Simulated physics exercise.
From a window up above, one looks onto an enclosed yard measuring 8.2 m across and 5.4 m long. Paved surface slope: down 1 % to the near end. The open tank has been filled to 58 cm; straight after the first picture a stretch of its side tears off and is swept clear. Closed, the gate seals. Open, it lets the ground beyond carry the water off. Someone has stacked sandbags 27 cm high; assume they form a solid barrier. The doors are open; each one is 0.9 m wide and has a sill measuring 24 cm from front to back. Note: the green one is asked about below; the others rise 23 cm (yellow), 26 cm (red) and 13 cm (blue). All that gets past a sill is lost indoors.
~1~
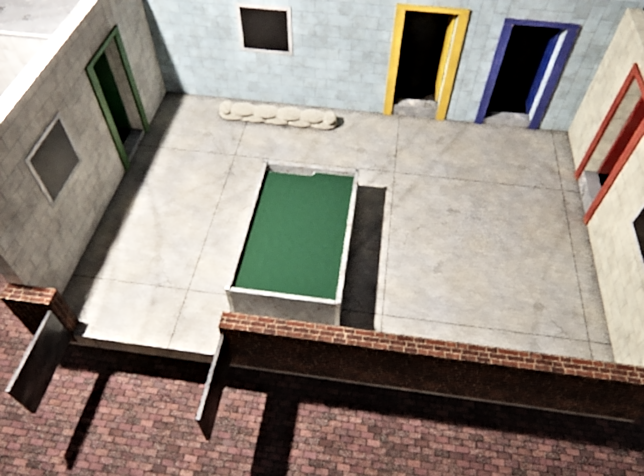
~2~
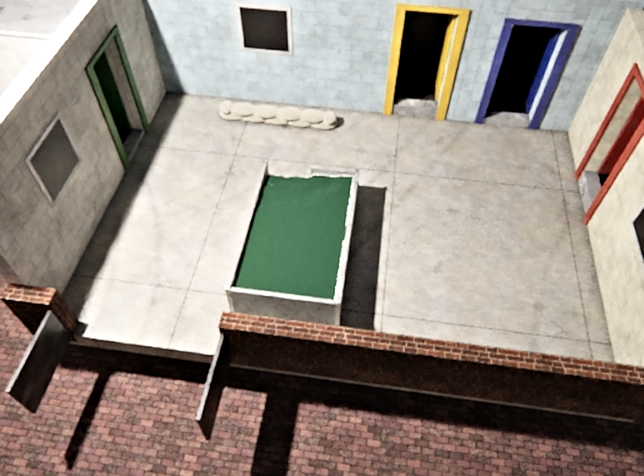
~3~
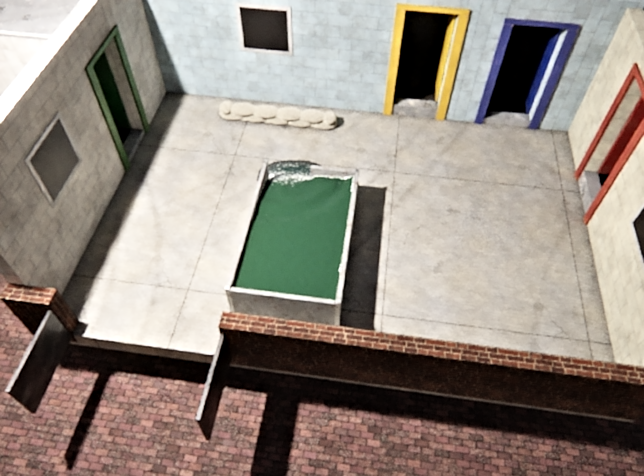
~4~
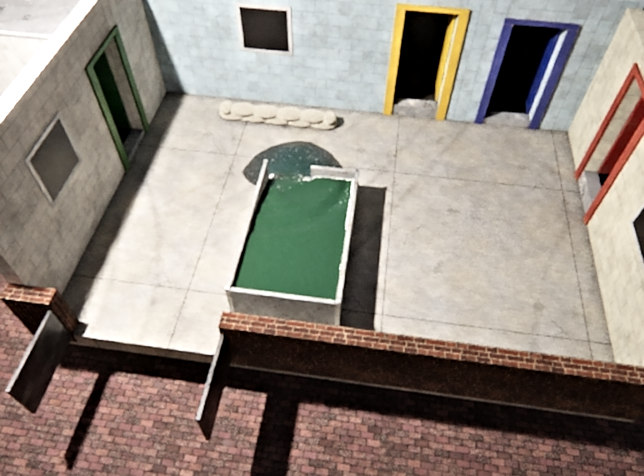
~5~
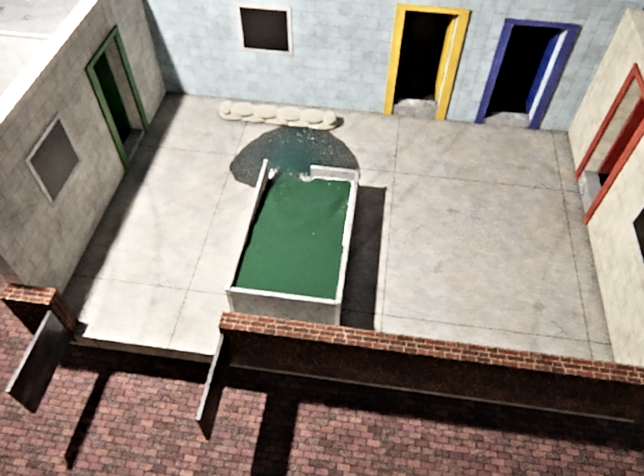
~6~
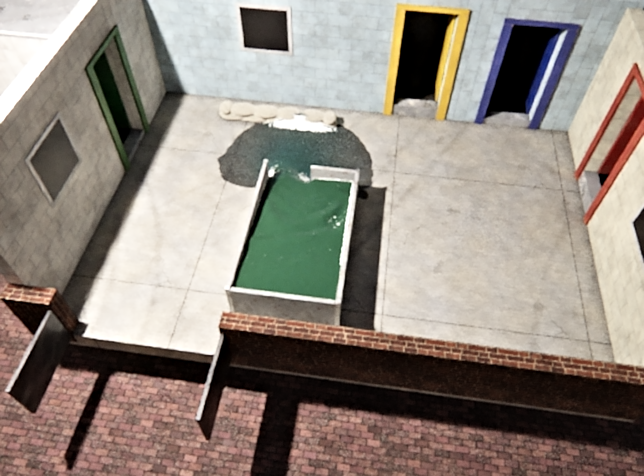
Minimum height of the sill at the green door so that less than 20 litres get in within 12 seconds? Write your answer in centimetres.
Roughly 13.5 cm.
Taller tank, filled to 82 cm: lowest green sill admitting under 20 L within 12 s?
Roughly 20 cm high.
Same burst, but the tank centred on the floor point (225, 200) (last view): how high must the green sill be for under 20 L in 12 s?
Some 6.5 cm.
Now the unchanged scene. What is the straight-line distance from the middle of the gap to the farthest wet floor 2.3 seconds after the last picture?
Reach: Approx. 5.4 m.
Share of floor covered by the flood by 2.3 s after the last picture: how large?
Approximately 30 % of it.
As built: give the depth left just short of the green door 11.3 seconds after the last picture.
6.0 cm.
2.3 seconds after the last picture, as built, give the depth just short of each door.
Lab note, depth in cm: Yellow 11; green 17; red 0; blue 4.
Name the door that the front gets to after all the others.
Coming last is the red one.
Then, 0.7 s after the last picture water covers 15 % of the floor, deepest (32 cm) near (297, 128); it has not reached the green door.
Then, 2.3 s after the last picture water covers 30 % of the floor, deepest (24 cm) near (288, 127); 17 cm at the green door, 10 litres in over its 10 cm sill.
Then, 11.3 s after the last picture water covers 85 % of the floor, deepest (9 cm) near (575, 388); 6 cm at the green door, 59 litres in over its 10 cm sill.
At the green door as built, the water peaked near 17 cm, 2.7 s after the last picture.
With a sill of 11.5 cm, 38 litres would have come in within the 12 s; with 16 cm, 7 litres. So under 20 litres takes about 13.5 cm.
